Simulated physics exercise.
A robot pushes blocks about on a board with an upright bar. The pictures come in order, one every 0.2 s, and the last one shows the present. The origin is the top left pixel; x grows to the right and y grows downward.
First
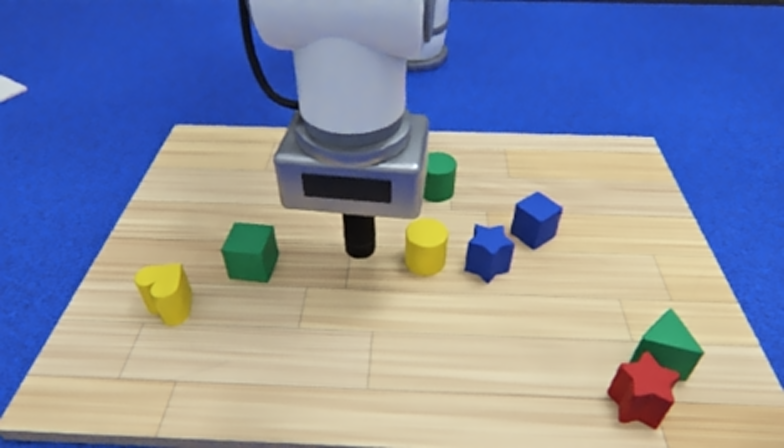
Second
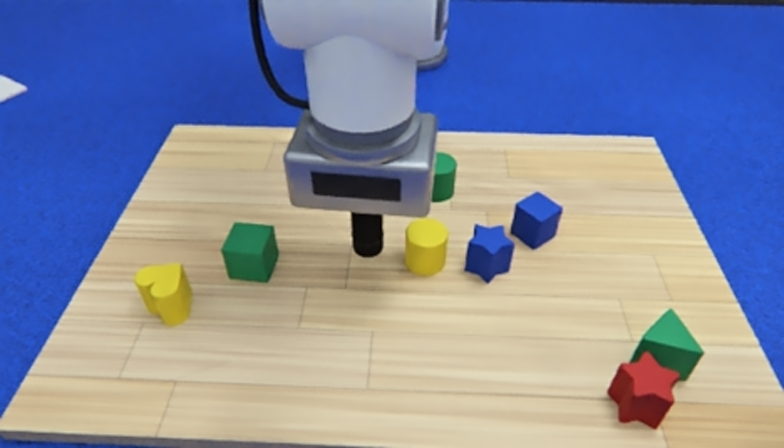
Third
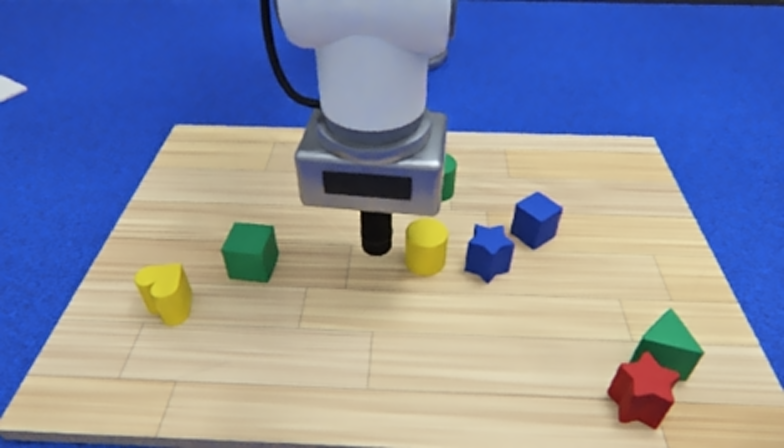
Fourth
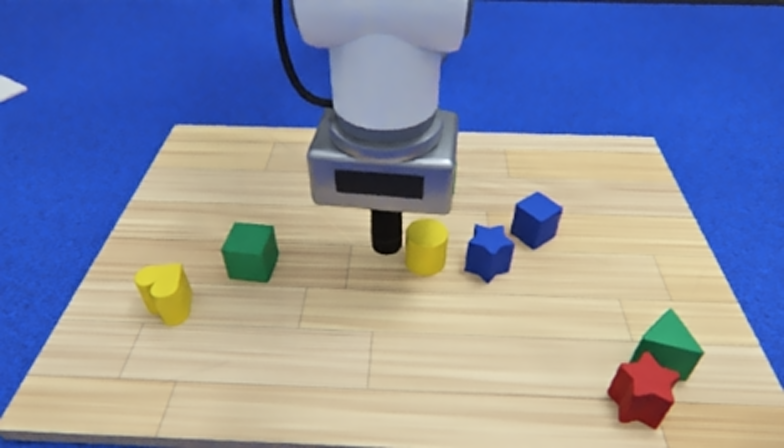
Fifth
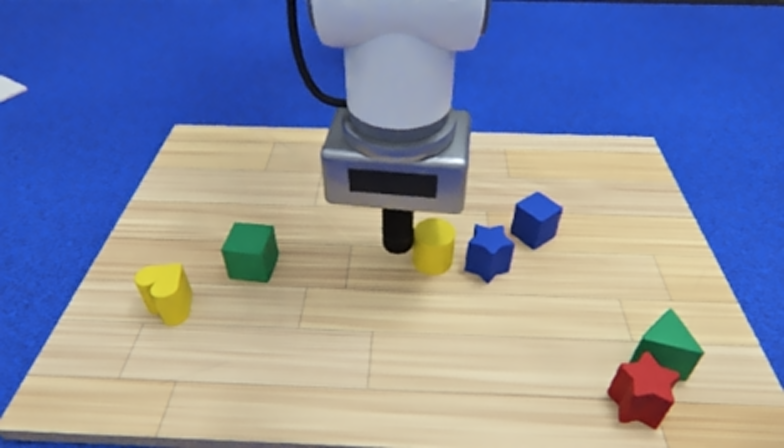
In the video, a robot arm with a black upright bar moves steadily right across a wooden board of colored blocks, reaches the yellow cylinder and nudges it slightly right toward the blue star, while the other blocks stay still.
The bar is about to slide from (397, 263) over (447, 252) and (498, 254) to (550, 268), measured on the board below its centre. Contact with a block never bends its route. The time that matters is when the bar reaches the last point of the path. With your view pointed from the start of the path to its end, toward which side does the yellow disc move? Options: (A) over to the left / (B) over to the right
Option B.
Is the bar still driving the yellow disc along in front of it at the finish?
Final answer: Yes.
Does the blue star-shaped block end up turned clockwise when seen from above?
The answer is yes.
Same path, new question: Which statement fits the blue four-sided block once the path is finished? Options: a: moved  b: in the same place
Option b.
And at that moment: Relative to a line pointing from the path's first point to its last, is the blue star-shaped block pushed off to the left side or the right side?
Its shift is rightward.
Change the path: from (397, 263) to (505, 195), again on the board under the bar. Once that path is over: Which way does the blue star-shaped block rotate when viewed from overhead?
Verdict: Clockwise.
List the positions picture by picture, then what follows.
The first frame shows tip of the bar (361, 249), middles of tops, yellow disc (427, 232), blue star-shaped block (491, 237), blue four-sided block (540, 205).
The second frame shows bar (368, 248), nothing pushed.
The third frame shows bar (377, 247), nothing pushed.
The fourth frame shows bar (387, 246), nothing pushed.
The fifth frame shows bar (398, 245), yellow disc (435, 231), blue star-shaped block (491, 237), blue four-sided block (540, 205).
On the path given first. One third of the way, bar (449, 234); yellow disc (487, 227); blue star-shaped block (522, 242), turned 15° clockwise.
Two thirds of the way, bar (503, 236); yellow disc (542, 234); blue star-shaped block (568, 258), turned 40° clockwise.
At the end, bar (555, 249); yellow disc (597, 247); blue star-shaped block (600, 276), turned 80° clockwise; blue four-sided block unmoved.
